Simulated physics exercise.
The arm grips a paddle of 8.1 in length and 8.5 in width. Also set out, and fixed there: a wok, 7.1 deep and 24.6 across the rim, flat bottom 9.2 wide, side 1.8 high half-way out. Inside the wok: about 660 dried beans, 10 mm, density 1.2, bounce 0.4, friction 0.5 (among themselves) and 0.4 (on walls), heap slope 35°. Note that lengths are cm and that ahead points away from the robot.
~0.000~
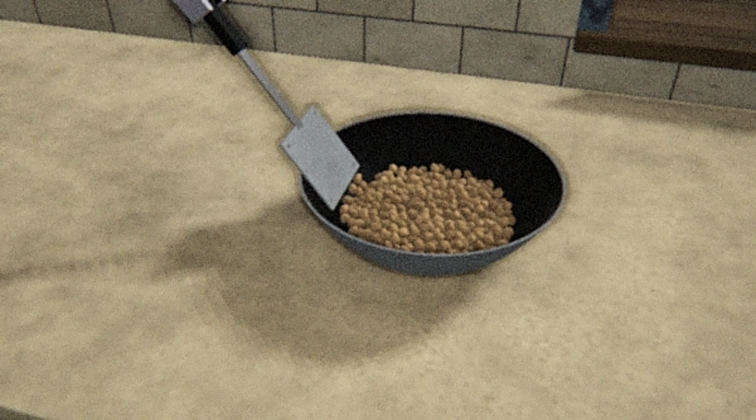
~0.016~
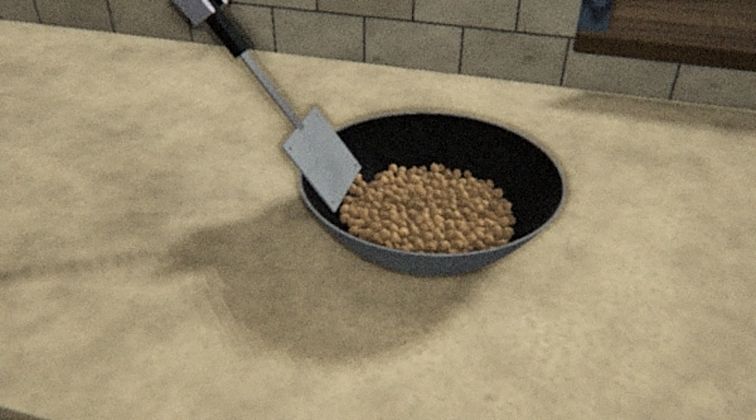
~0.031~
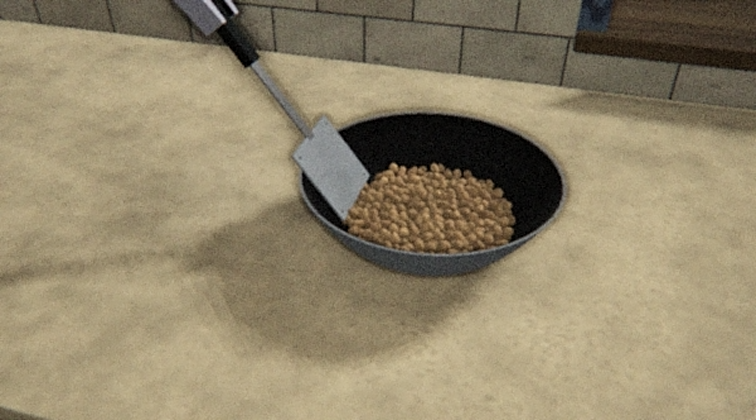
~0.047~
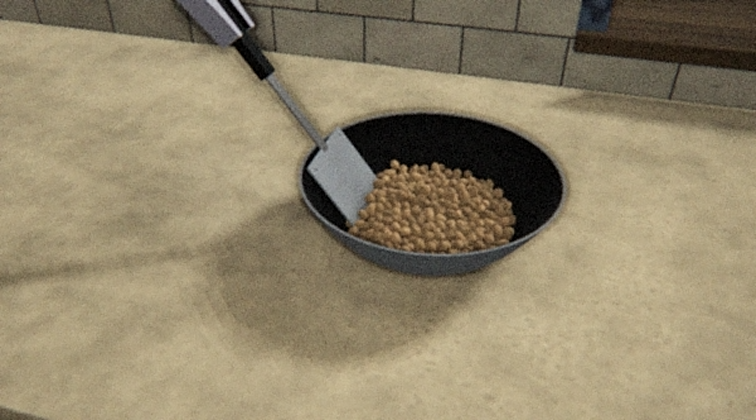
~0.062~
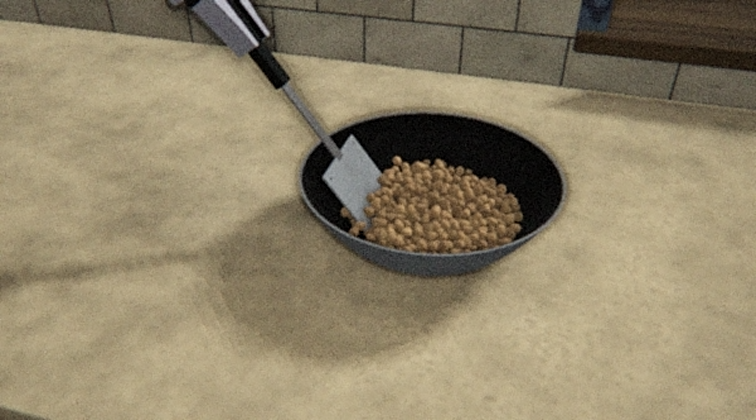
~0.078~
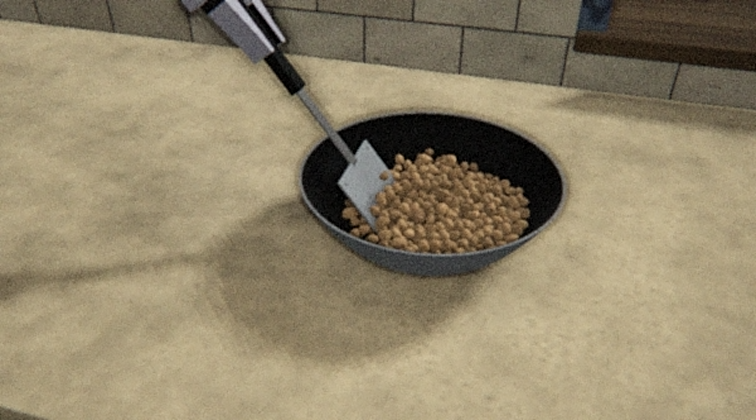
On a stone-like kitchen counter, a robot arm lowering a metal spatula into a dark wok and pushing brown beans to the right.
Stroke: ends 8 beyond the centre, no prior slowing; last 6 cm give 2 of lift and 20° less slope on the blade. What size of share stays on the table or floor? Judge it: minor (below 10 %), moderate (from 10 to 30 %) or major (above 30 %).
My judgement: Major.
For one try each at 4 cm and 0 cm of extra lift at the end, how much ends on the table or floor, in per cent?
Result: Approx. 40 % and 30 %, one try each.
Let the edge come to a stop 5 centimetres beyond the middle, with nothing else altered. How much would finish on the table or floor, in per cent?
With that change, I'd expect about 5 per cent.
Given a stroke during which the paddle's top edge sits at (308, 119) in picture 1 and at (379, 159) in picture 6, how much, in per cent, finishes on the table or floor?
Some 50 percent ends up on the table or floor.
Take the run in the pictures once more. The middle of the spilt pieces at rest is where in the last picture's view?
(654, 268).
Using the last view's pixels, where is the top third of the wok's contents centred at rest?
You'll find it at about (490, 221).
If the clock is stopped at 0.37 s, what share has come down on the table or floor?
Some 10 per cent of the load.
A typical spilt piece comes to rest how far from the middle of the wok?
Some 24 centimetres.
After 0.12 s, sloping 53°, highest piece 10 above the table; 660 in the wok.
After 0.15 s, sloping 45°, highest piece 11 above the table; 660 in the wok.
After 0.37 s, sloping 33°, highest piece 12 above the table; 360 in the wok, 56 on the table or floor, 244 on the blade or in flight.
After 1.42 s, sloping 33°, highest piece 6 above the table; 360 in the wok, 300 on the table or floor.
At rest, 360 in the wok, 300 on the table or floor. That is 45 % on the table or floor.
